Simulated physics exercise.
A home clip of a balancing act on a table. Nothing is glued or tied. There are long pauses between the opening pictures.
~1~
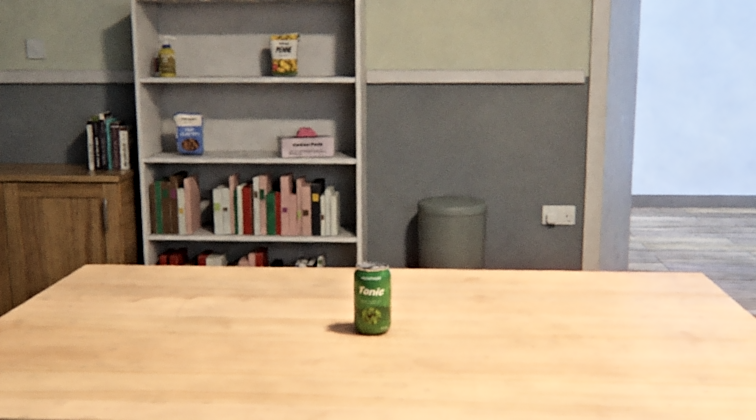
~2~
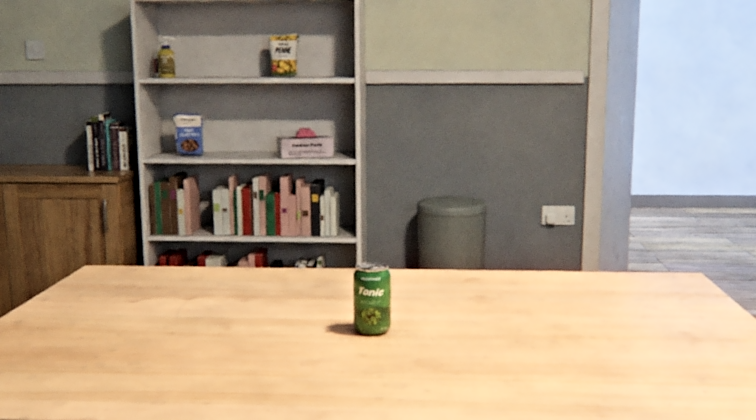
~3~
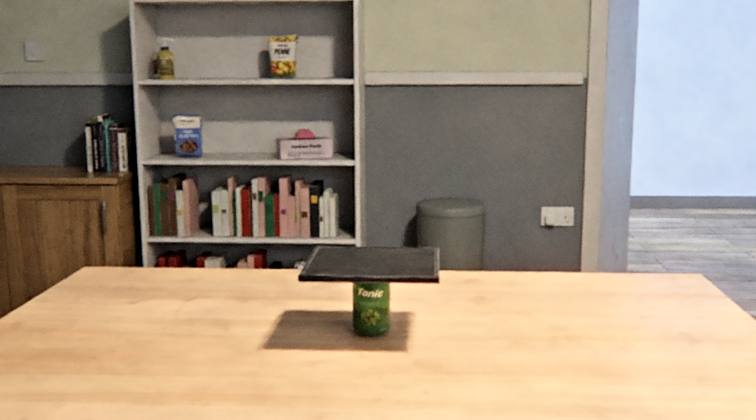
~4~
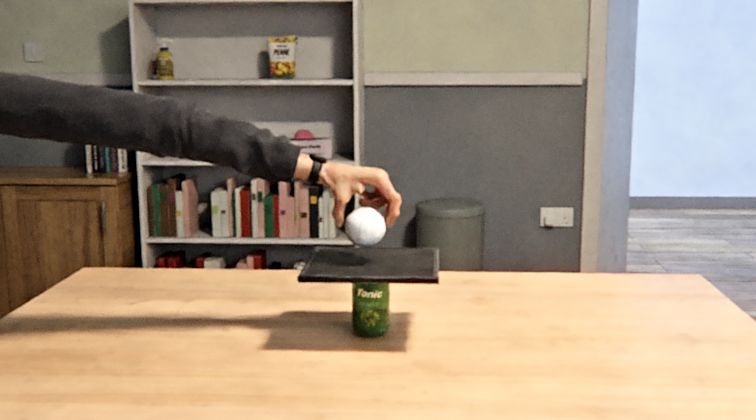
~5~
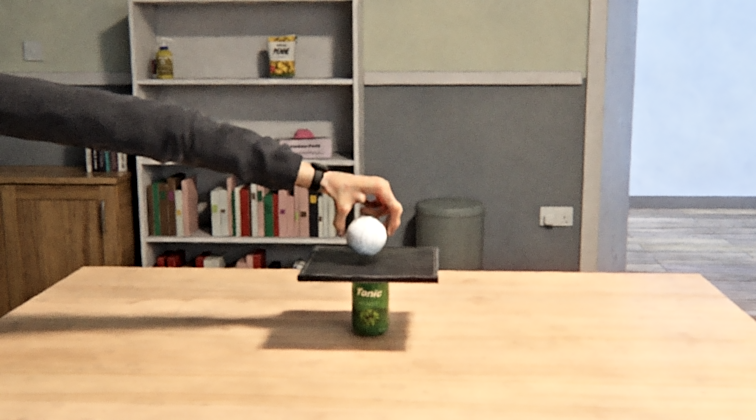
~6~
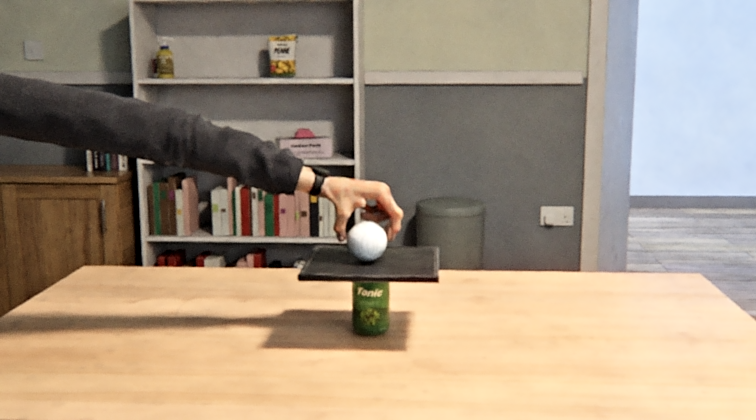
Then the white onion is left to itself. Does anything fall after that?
As it turns out, it keeps its balance.
Then, 0.30 s later than the last frame, all is still.
Then, 0.70 s later than the last frame, white onion resting near (367, 242).
When it is over, all 3 as before. End places, in pixels of the last picture, white onion near (367, 242). The stack holds.
